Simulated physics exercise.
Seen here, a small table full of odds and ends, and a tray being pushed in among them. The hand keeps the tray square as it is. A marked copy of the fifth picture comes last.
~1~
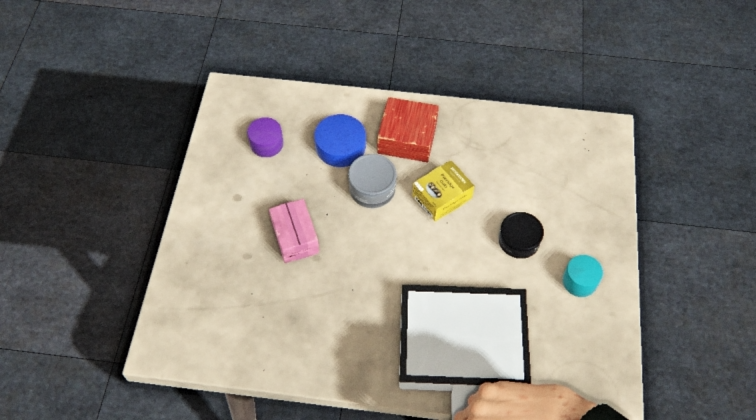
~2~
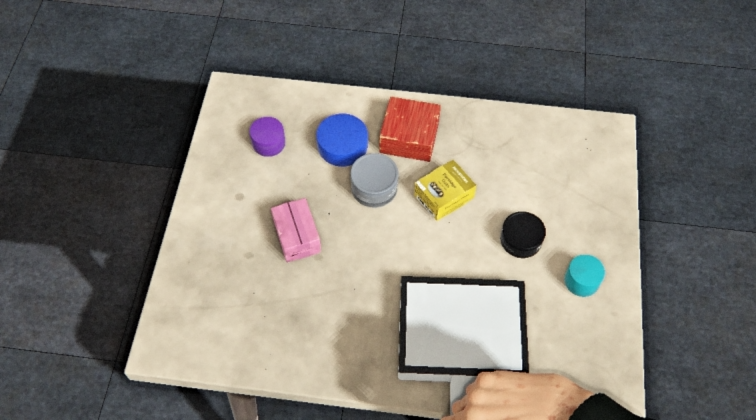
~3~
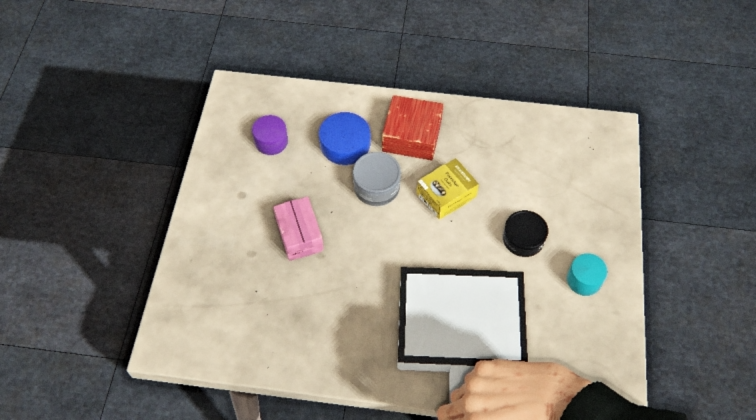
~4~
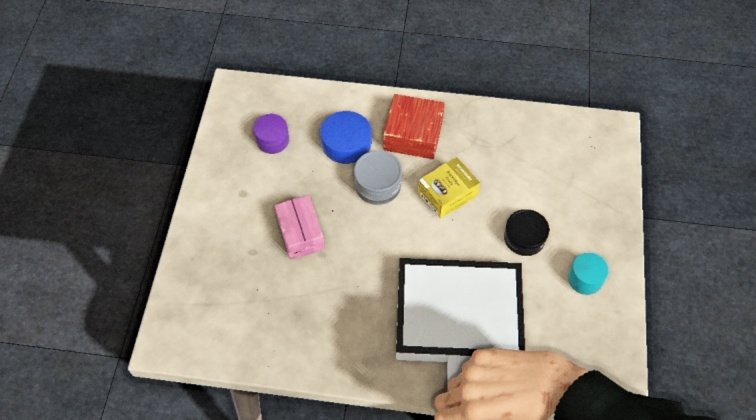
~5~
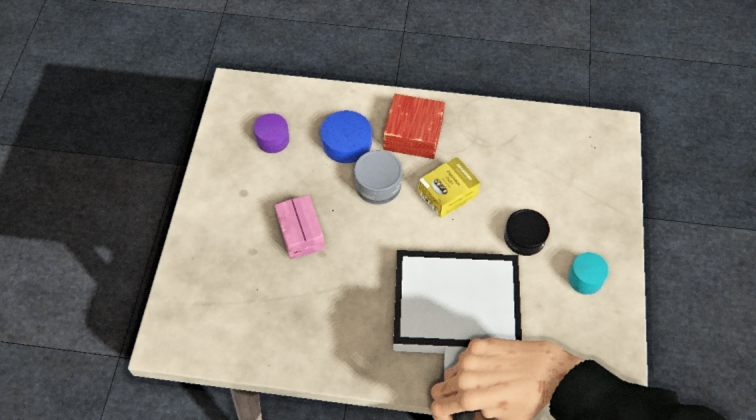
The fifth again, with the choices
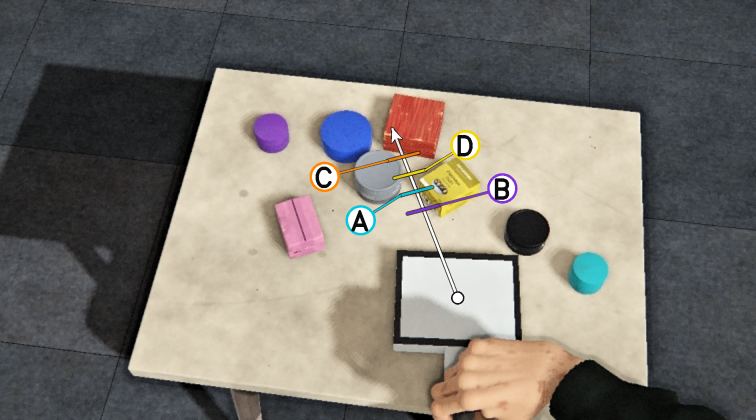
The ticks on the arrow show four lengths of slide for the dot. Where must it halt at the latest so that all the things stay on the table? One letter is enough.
It can go as far as D.
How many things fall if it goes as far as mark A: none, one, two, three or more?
By then, none.
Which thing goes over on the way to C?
It is the red block.
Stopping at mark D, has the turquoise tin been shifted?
By then, no.
On the marked copy, A at (416, 191); B at (423, 209); C at (403, 157); D at (410, 174); the arrow from (458, 298) to (392, 129); the white dot at (458, 298).
Taking D. A third of the way, tray (438, 256); turquoise tin (588, 273); red block (414, 126).
Two thirds of the way, tray (421, 210); red block (415, 112); blue pot (339, 124).
When it is over, tray (410, 180); red block (416, 88); blue pot (328, 109); nothing has fallen.
As for the rest, A is safe but short; B is safe but short; C drops the red block.
